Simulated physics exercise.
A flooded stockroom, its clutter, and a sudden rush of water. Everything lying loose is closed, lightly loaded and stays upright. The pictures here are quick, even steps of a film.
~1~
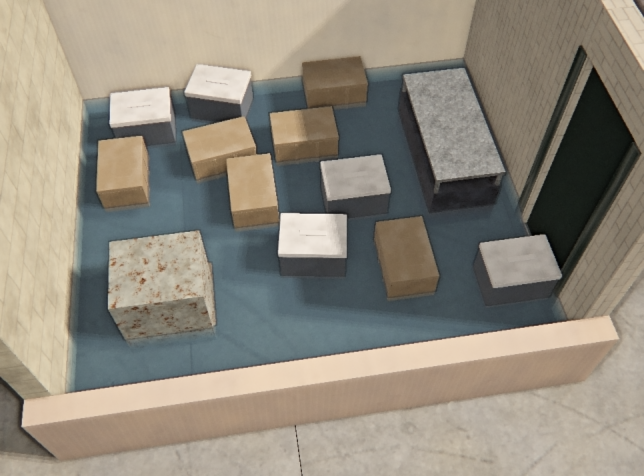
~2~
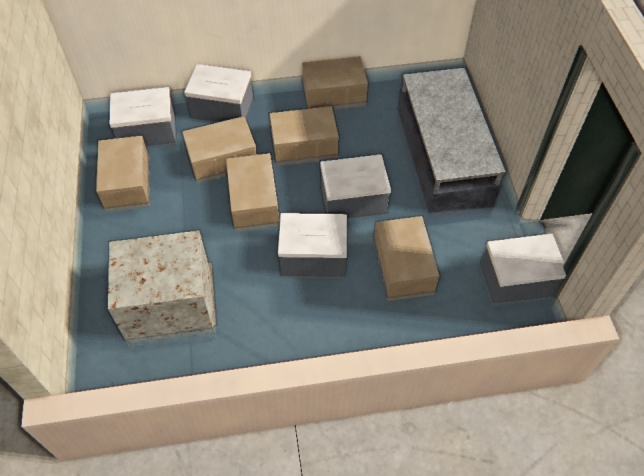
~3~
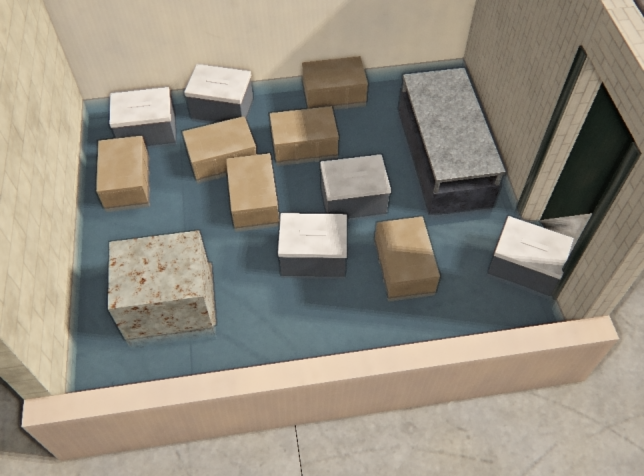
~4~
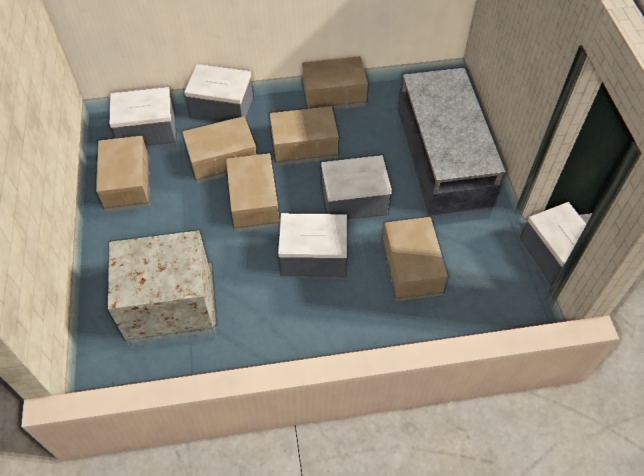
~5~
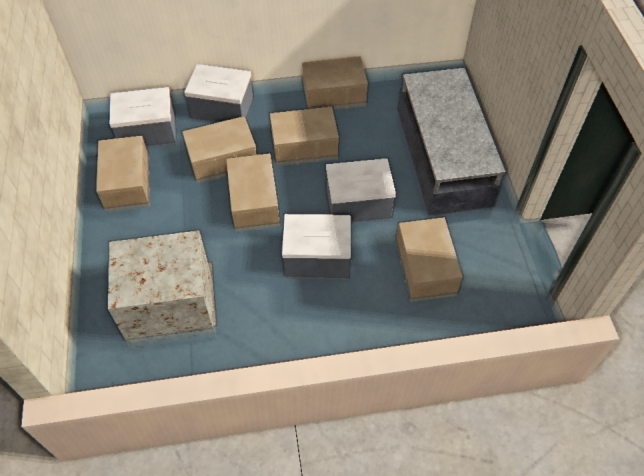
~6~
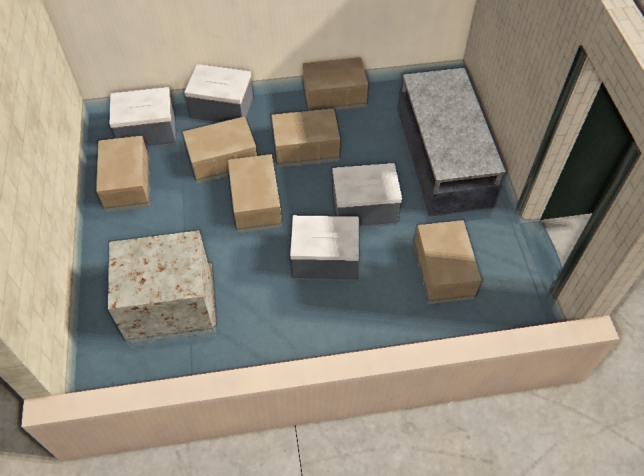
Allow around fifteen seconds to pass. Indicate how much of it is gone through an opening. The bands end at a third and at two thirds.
Middle band.
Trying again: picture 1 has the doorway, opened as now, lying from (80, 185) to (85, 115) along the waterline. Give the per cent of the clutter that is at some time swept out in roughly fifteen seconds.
Result: Close to 60 %.
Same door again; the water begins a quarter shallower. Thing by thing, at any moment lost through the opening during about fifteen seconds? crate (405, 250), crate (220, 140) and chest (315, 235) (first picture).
Respectively: Exited / remained / exited.
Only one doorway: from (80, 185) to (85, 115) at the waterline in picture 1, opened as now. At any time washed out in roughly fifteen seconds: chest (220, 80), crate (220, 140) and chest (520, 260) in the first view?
Escapes, escapes, remains.
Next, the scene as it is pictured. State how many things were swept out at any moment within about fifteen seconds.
4.
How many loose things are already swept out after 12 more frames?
3.
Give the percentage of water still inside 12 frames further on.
76 %.
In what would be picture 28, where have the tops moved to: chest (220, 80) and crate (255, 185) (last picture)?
They should end up near (273, 87) and (396, 251) respectively.
A moment on, 1 of 11 are out; 10 afloat.
Next, 3 of 11 are out; 8 afloat.
Later, 4 of 11 are out; 7 afloat.
In the end, 4 of 11 are out; 7 afloat.
